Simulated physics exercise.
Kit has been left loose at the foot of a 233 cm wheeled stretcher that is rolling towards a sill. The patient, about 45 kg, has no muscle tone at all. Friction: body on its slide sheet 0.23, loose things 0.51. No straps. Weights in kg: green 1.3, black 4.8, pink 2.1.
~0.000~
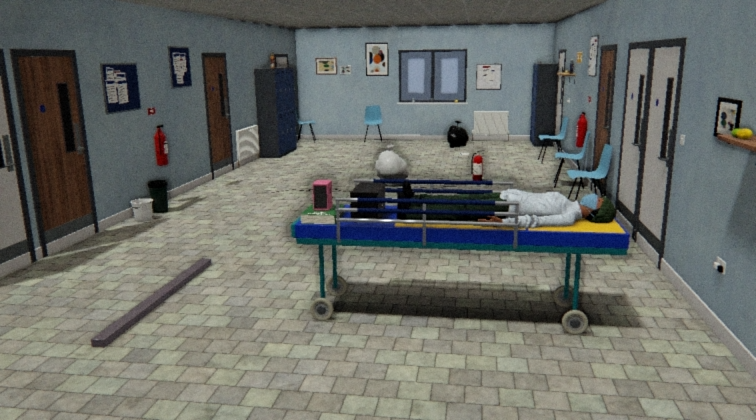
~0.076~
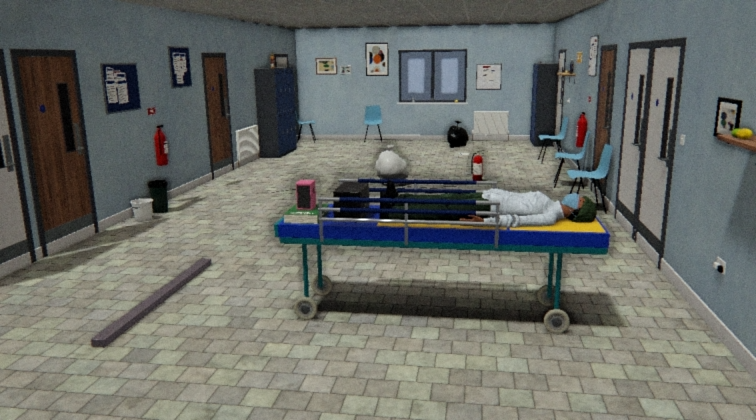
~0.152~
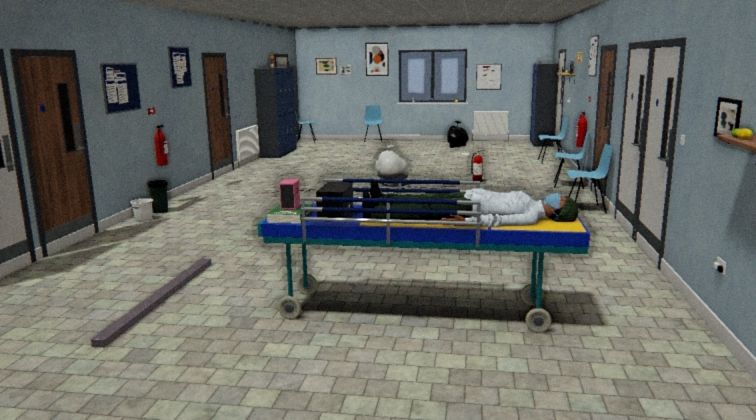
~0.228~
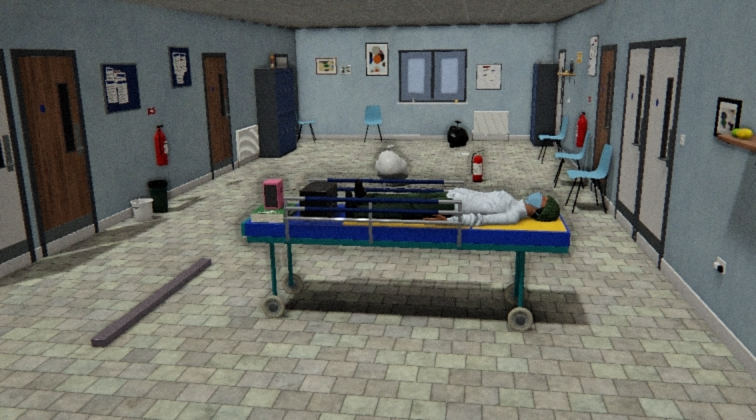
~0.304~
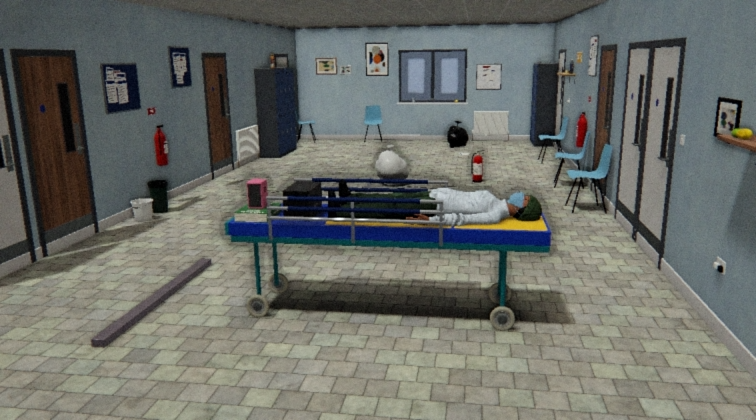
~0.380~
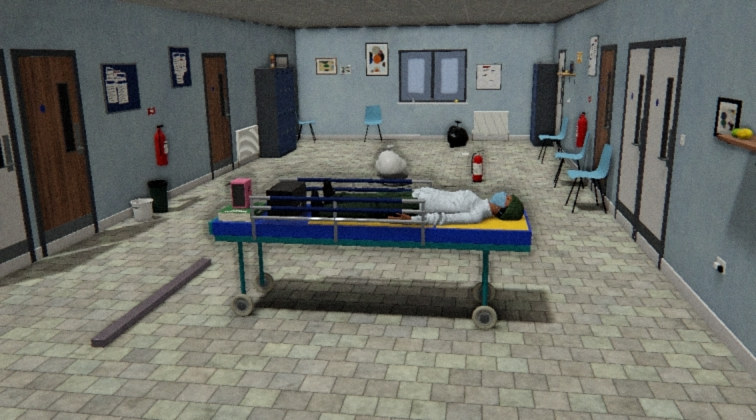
Wheeled stretcher carrying a masked patient lying still on their back and loose kit, rolling steadily left across a tiled, blue-walled room.
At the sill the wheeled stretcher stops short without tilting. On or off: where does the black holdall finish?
This time the black holdall holds on.
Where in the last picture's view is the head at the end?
At about (338, 205).
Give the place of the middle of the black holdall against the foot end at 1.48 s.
Some 15 cm short of it.
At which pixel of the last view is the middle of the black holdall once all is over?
Around (161, 197).
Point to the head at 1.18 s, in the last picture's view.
Near (351, 205).
It happens at 0.78 s.
After 0.93 s the black holdall is 33 cm short of the foot end, tilted 0°, near (181, 197) in the last picture's view.
After 1.18 s the black holdall is 20 cm short of the foot end, tilted 0°, near (166, 197) in the last picture's view; the green folder 12 cm past the foot end, tilted 80°.
After 1.48 s the black holdall is 15 cm short of the foot end, tilted 0°, near (161, 197) in the last picture's view.
When all is still (1.7 s), green folder drops off; black holdall stays on; pink pump drops off; left ankle stops short of the foot end.
